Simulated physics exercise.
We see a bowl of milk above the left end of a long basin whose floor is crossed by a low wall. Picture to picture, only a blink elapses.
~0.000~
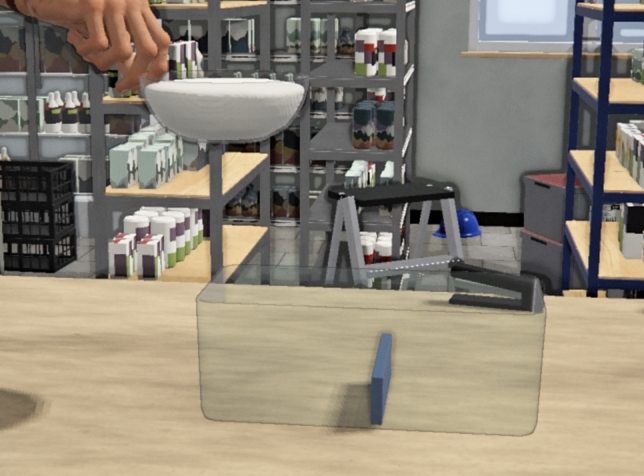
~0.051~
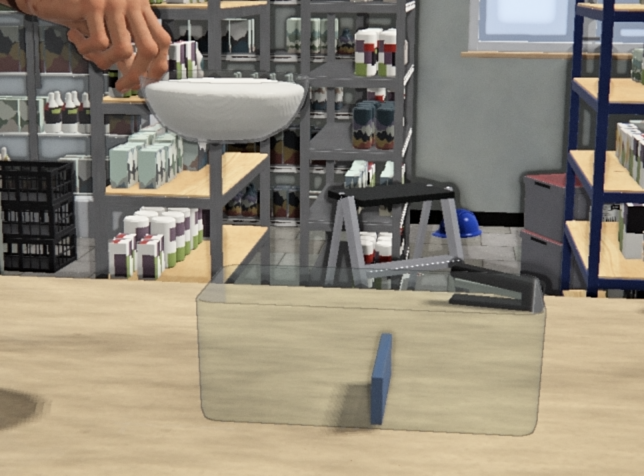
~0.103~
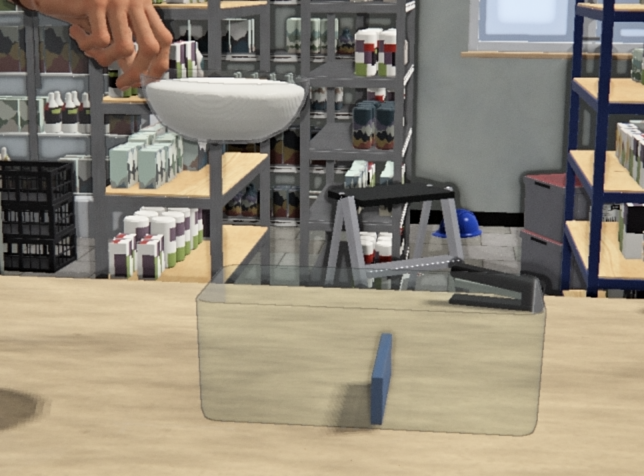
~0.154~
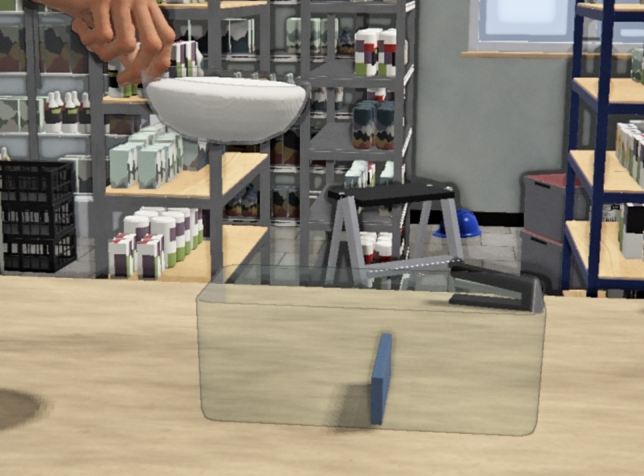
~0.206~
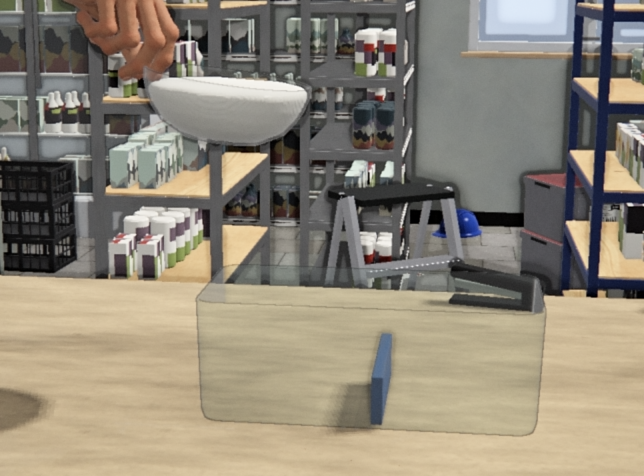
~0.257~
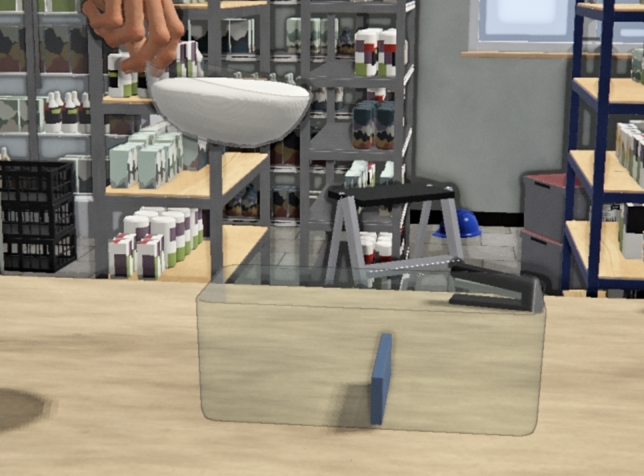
In a storeroom lined with shelves, a hand held a white bowl level above the left end of a clear basin on a wooden table, then slowly tilted it slightly to the right.
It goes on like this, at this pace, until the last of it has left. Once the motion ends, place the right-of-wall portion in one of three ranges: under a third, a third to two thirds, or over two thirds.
Falls in the midrange.
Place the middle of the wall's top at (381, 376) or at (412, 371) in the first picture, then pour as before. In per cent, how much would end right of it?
Estimated: 50 % first, 15 % second.
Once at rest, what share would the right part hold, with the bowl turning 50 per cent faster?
Around 35 per cent ends up there.
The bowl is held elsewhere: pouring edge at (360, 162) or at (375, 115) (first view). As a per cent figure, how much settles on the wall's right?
Roughly 75 in a hundred the first time and 85 in a hundred the second.
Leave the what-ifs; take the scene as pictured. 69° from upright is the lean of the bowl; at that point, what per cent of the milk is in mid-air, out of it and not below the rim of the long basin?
It comes to around 45 per cent.
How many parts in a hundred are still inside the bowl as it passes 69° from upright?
Remaining share, estimated: 25 %.
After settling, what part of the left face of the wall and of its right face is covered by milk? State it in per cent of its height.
Roughly 30 left of the wall, roughly 30 right of it.
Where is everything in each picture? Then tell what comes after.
In the first frame, it leans 0°; its right rim is at (307, 80); the milk meets the walls at (148, 84) and (304, 87); the long basin's rim runs from (210, 284) to (541, 296); the wall's top is at (382, 356).
In the second frame, it leans 0°; its right rim is at (307, 81); the milk meets the walls at (149, 84) and (304, 87).
In the third frame, it leans 2°; its right rim is at (308, 83); the milk meets the walls at (150, 83) and (305, 89).
In the fourth frame, it leans 4°; its right rim is at (309, 86); the milk meets the walls at (151, 83) and (306, 91).
In the fifth frame, it leans 8°; its right rim is at (310, 91); the milk meets the walls at (153, 83) and (307, 91).
In the sixth frame, it leans 12°; its right rim is at (311, 98); the milk meets the walls at (156, 82) and (311, 92).
A moment on, the bowl is tipped part way and 25 per cent is still to pour, 10 is left of the wall and 20 right of it.
Next, the bowl is tipped right over and 0 per cent is still to pour, 50 is left of the wall and 47 right of it.
Then the bowl is tipped right over and 0 per cent is still to pour, 51 is left of the wall and 47 right of it.
Later the bowl is tipped right over and 0 per cent is still to pour, 51 is left of the wall and 47 right of it.
In the end 51 per cent lies left of the wall, 47 right of it and 1 outside.
